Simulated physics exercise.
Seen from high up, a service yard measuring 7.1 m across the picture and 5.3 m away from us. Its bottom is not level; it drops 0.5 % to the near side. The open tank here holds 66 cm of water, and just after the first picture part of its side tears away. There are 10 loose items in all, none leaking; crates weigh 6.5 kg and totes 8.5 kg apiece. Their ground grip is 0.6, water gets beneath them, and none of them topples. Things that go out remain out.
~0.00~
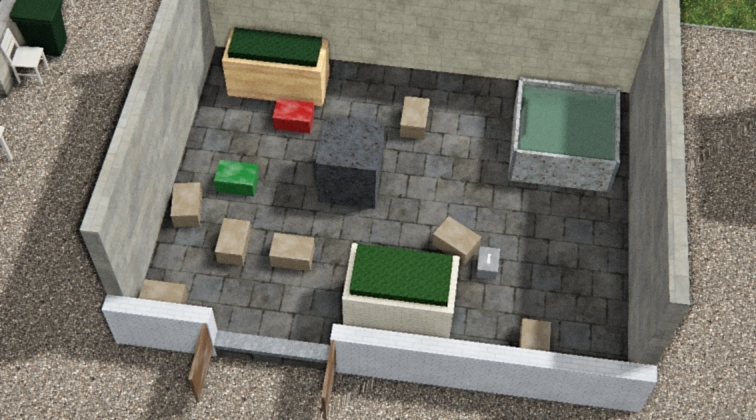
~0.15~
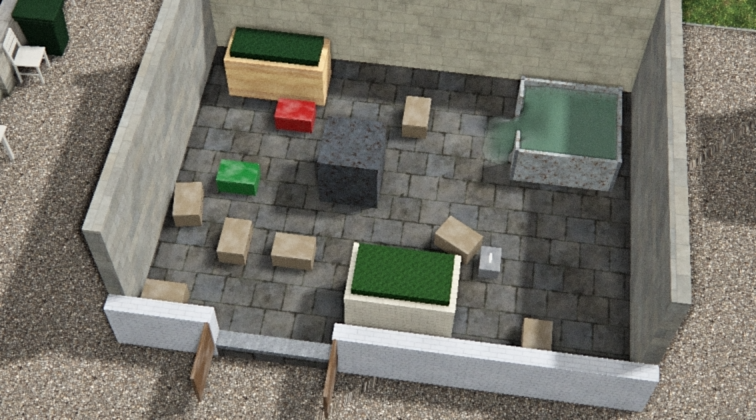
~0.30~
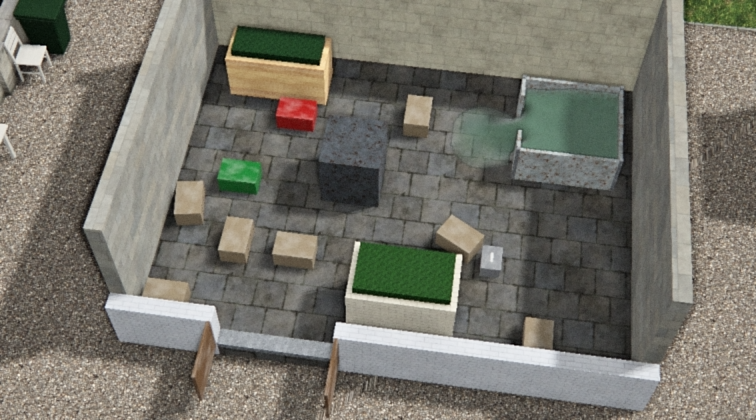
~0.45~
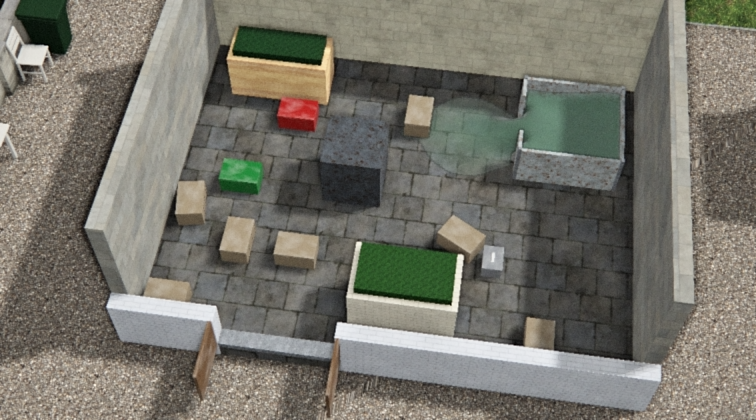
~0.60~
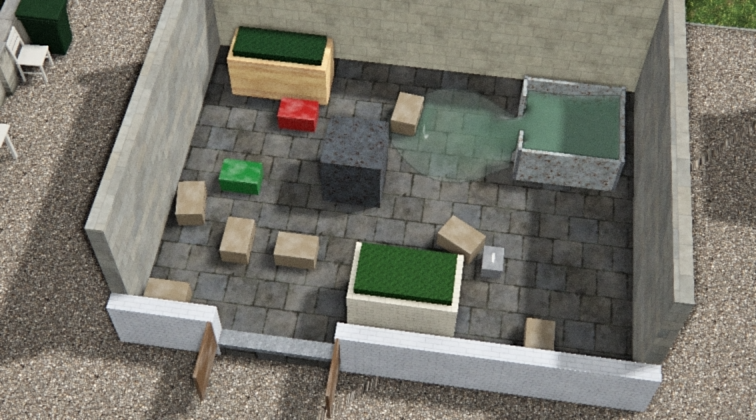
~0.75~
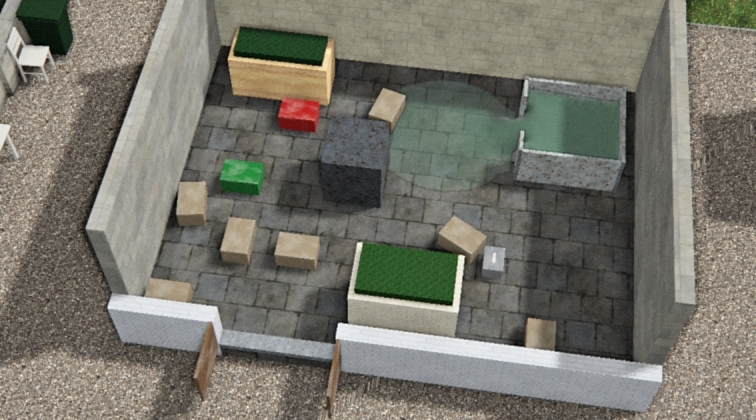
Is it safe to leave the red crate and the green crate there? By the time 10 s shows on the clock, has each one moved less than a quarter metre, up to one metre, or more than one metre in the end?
In the end the red crate has moved more than one metre; the green crate has moved more than one metre.
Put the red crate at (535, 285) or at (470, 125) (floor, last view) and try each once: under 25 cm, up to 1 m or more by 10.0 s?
Run one, it remains planted; run two, it gets swept far.
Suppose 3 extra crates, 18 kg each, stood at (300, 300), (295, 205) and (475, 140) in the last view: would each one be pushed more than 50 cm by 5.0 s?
So that's within the threshold, within the threshold and beyond the threshold, in that sequence.
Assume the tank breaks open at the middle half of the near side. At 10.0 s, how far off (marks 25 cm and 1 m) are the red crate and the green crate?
Note: Red crate unmoved, green crate unmoved.
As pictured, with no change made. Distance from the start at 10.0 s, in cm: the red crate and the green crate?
The first is around 350 cm away, the second around 250 cm.
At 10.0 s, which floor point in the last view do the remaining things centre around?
I'd say about (366, 290) in the last view.
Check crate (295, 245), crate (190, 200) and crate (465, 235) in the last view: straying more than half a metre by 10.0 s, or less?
Results in listed order: Exceeds / exceeds / falls short.
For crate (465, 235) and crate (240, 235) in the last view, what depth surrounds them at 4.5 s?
About 3 and 2 cm.
After 2.0 s the red crate is near (266, 98), 0.6 m from its start, afloat; the green crate is near (241, 171), 0.0 m from its start, aground; 0 of 10 are out; 2 afloat.
After 4.5 s the red crate is near (219, 134), 1.4 m from its start, afloat; the green crate is near (242, 183), 0.2 m from its start, aground; 0 of 10 are out; 3 afloat.
After 7.0 s the red crate is near (185, 244), 3.0 m from its start, afloat; the green crate is near (266, 255), 1.6 m from its start, afloat; 0 of 10 are out; 7 afloat.
After 10.0 s the red crate is near (219, 302), 3.7 m from its start, afloat; the green crate is near (326, 279), 2.4 m from its start, afloat; 3 of 10 are out; 4 afloat.
